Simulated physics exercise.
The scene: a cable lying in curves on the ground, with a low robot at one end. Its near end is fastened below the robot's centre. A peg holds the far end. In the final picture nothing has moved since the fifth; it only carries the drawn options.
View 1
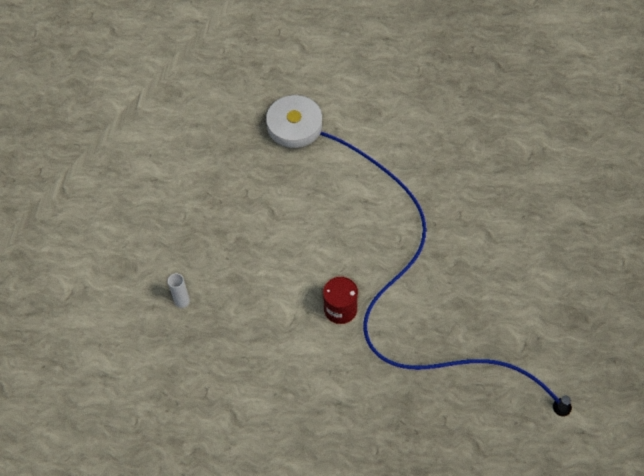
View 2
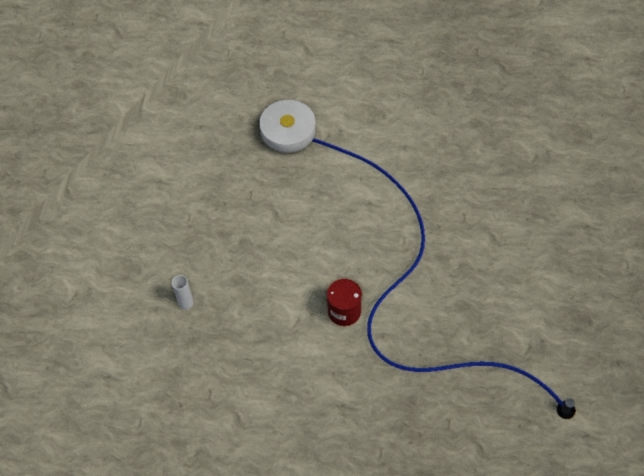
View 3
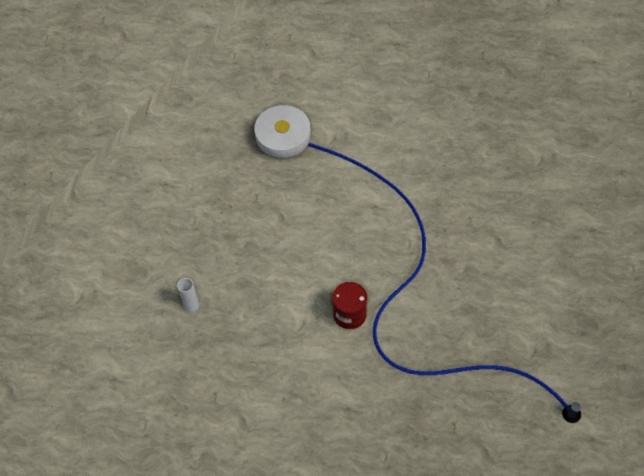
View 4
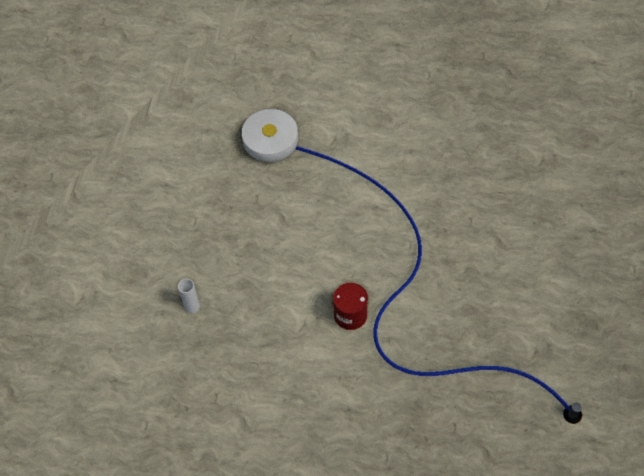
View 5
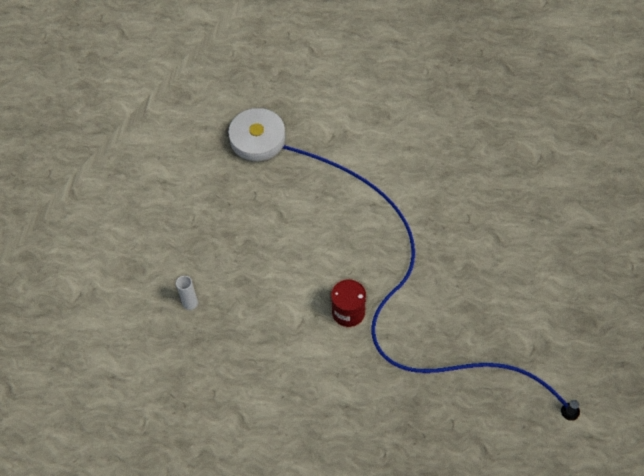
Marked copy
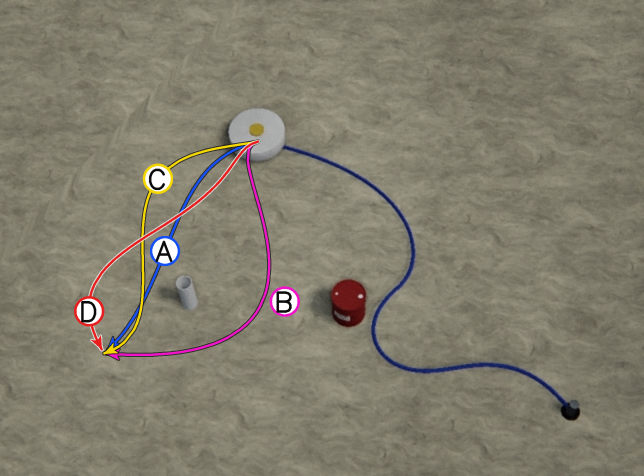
A round white device slides a short way left, drawing the attached blue cable along.
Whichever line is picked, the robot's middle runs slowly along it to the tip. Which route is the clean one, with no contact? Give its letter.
B is the clean one.
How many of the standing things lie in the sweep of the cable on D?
One.
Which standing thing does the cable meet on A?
It meets the white post.
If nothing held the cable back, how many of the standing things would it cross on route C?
In all, one.
On the copy, A from (258, 142) via (172, 233) to (108, 350); B from (258, 142) via (267, 288) to (107, 354); C from (258, 142) via (144, 213) to (104, 353); D from (258, 142) via (153, 232) to (102, 350).
On B. First, robot (267, 241), middle of the cable (394, 292).
Then, robot (205, 342), middle of the cable (394, 292).
Finally, robot (102, 349), middle of the cable (381, 291); nothing has been touched.
By contrast, A meets the white post; C meets the white post; D meets the red keg.
